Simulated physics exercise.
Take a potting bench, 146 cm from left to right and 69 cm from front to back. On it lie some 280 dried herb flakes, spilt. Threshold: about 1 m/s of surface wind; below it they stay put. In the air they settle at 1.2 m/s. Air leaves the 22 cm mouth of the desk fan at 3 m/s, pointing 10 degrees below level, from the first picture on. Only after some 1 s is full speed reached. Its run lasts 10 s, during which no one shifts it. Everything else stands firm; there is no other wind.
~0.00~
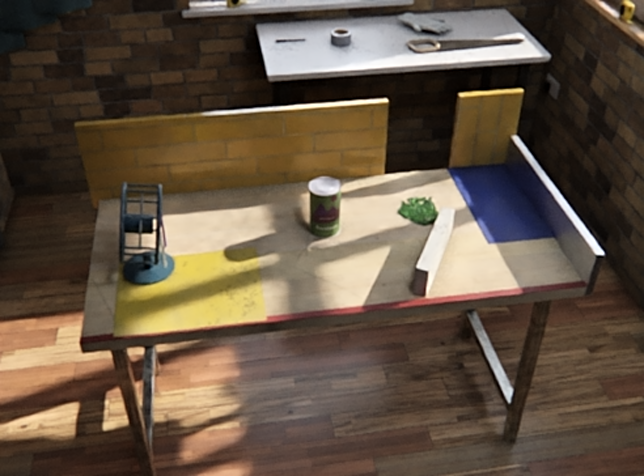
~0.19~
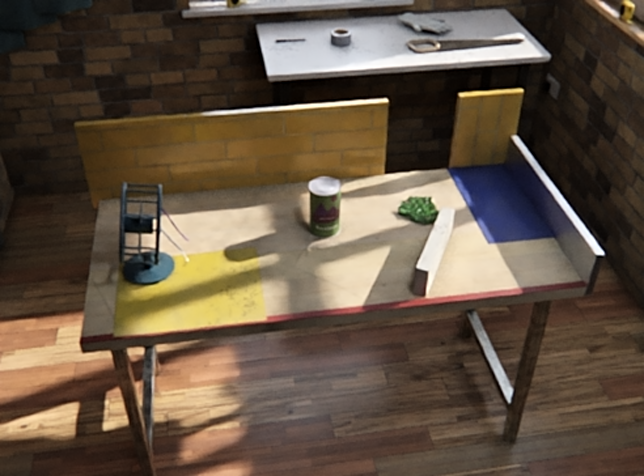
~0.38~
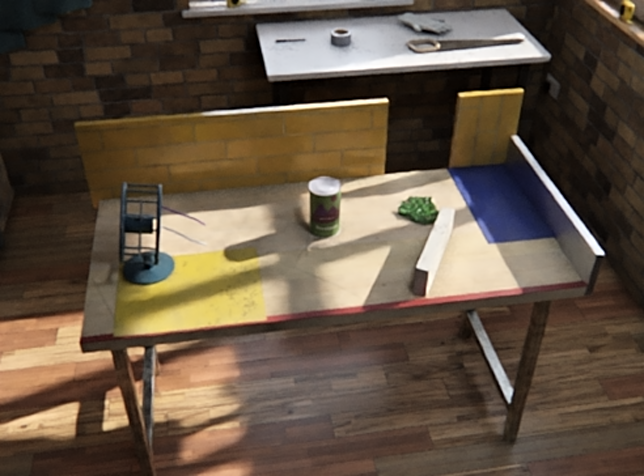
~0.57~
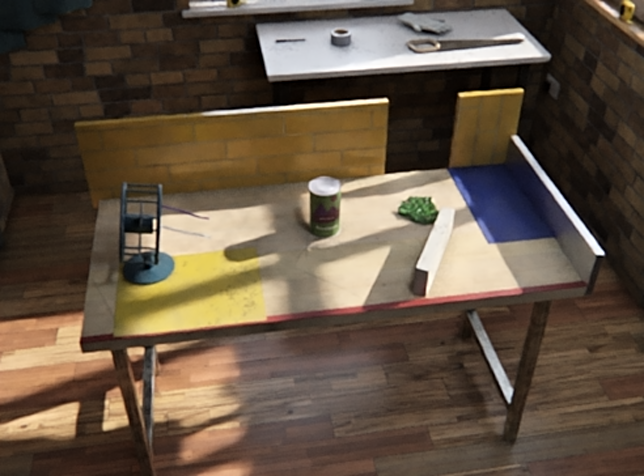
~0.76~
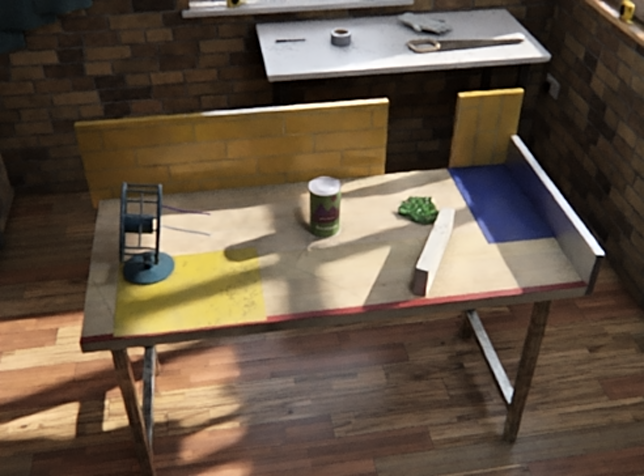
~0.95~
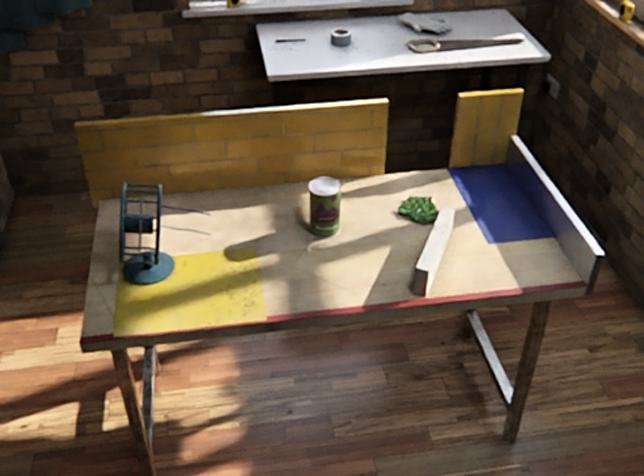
The small desk fan at the left of the potting bench started up and blew toward the right, while the green dried herb flakes beyond the tin, beside a plank, stayed completely still.
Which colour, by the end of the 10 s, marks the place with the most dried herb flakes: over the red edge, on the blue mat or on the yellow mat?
Blue is the colour.
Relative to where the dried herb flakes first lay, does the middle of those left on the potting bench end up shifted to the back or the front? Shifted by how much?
Rearward, some 20 cm.
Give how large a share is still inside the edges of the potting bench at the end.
I'd say close to 90 percent.
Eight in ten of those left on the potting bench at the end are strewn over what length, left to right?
40 centimetres or so.
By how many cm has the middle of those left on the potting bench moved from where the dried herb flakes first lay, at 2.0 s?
Around 25 cm from the start.
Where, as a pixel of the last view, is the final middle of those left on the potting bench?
I'd put it close to (457, 174) in the last view.
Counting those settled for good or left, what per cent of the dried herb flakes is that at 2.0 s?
Estimated share: Close to 15 per cent.
After 2.0 s the count stands so, 0 % are over the red edge, 58 % on the blue mat and 0 % on the yellow mat; the middle of those still in play is near (461, 178).
After 3.2 s the count stands so, 0 % are over the red edge, 58 % on the blue mat and 0 % on the yellow mat; the middle of those still in play is near (458, 177).
After 5.5 s the count stands so, 0 % are over the red edge, 56 % on the blue mat and 0 % on the yellow mat; the middle of those still in play is near (457, 174).
After 10.0 s, at the end, 0 % are over the red edge, 51 % on the blue mat and 0 % on the yellow mat; the middle of those still in play is near (454, 174).
